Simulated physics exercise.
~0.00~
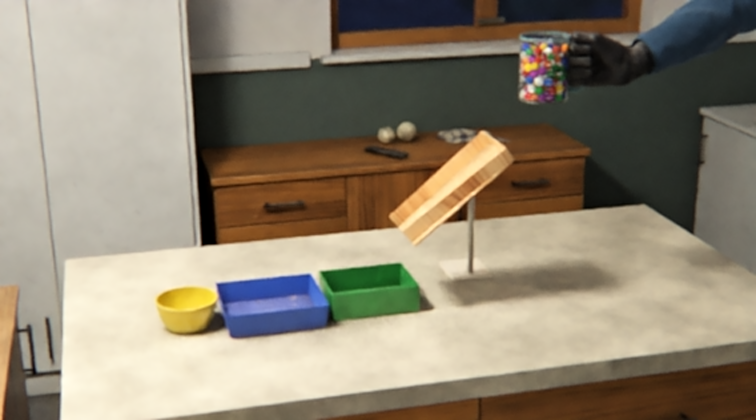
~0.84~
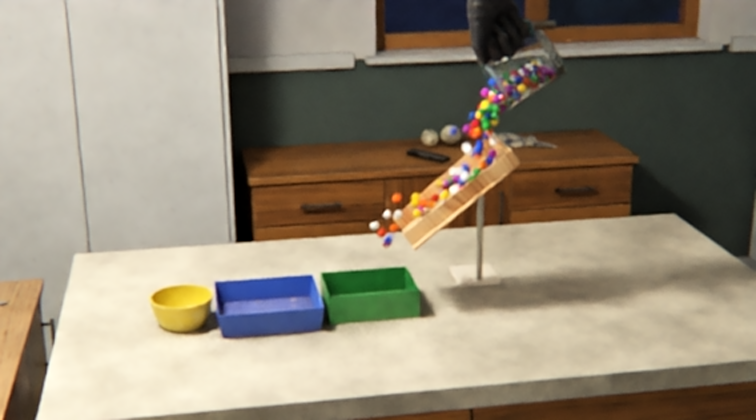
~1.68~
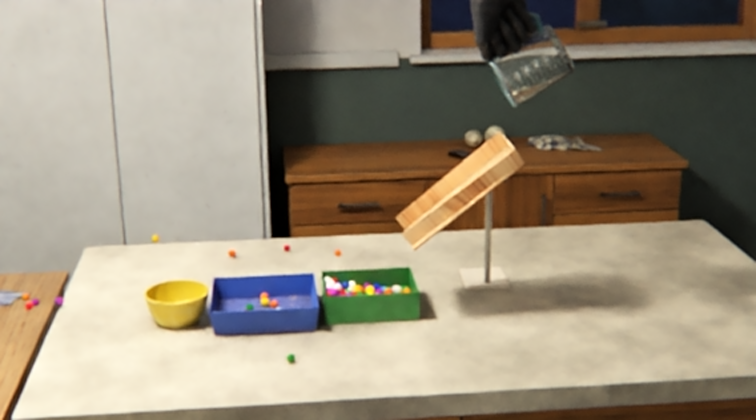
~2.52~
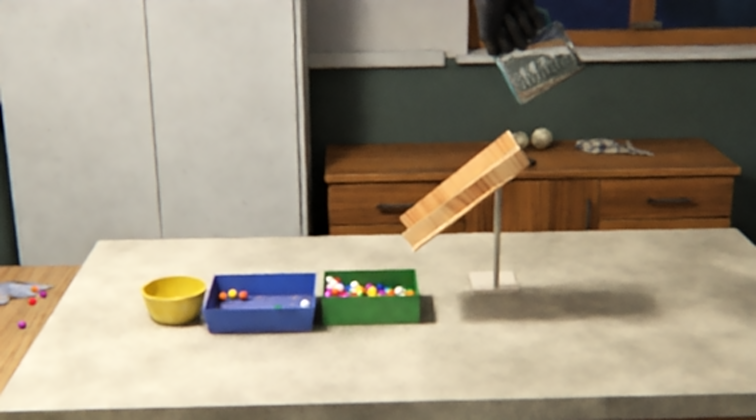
Colourful marbles pour from a gloved hand's jug down a wooden slope, mostly into the green tin.
